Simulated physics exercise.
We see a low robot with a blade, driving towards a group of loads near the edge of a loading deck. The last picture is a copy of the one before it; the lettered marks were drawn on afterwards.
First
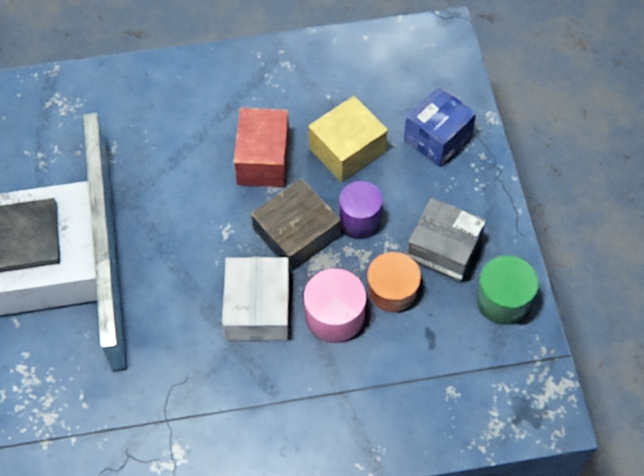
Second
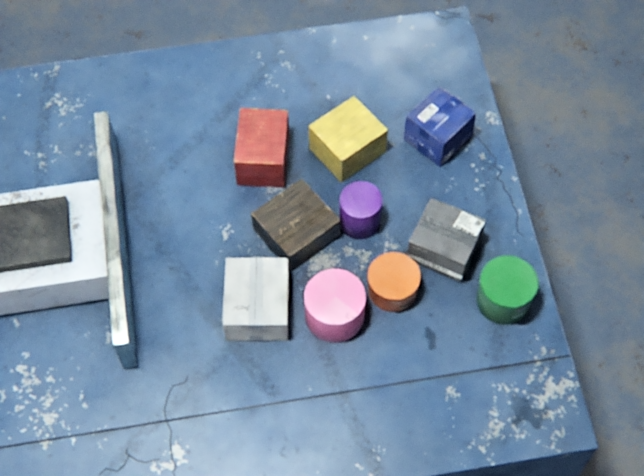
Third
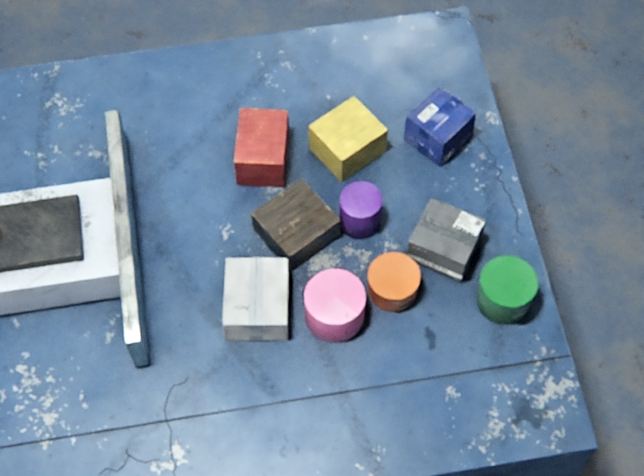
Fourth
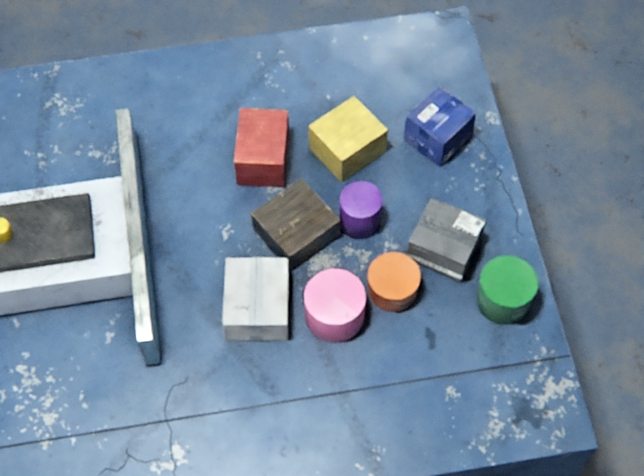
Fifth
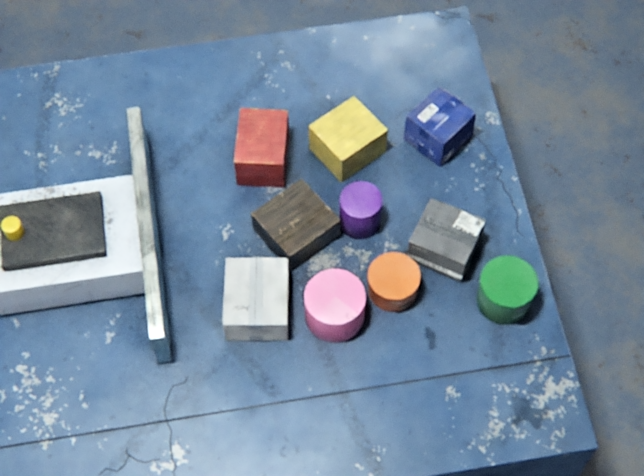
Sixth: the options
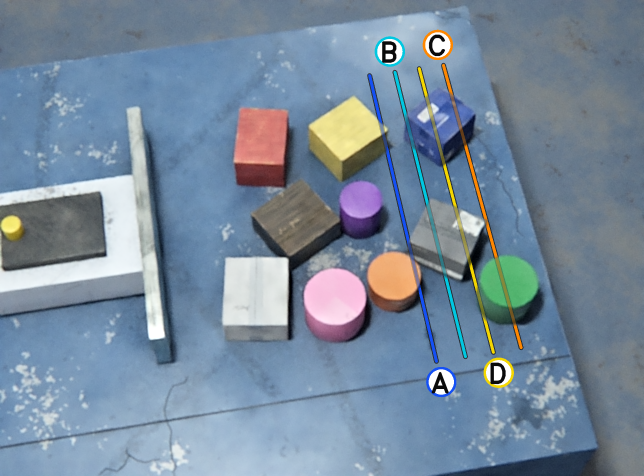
On a scuffed blue deck, a low white robot with an upright blade crept slowly in from the left toward a cluster of colored boxes and round pails, which all stayed still.
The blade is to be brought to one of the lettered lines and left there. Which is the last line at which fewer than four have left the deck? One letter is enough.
The farthest such stop is B.
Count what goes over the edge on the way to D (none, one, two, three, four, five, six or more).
Six or more.
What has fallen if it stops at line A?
The blue parcel goes over.
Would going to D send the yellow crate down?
Yes.
On the marked copy, A at (401, 208); B at (428, 204); C at (480, 197); D at (454, 200).
Taking B. A third of the way, robot (167, 213); orange pail (410, 277); red crate (270, 146).
Two thirds of the way, robot (269, 198); blue parcel (471, 122); grey parcel (472, 223).
When it is over, robot (345, 187); blue parcel over the edge; grey parcel over the edge; two fallen.
As for the rest, A is within the limit but short; C drops six; D drops six.
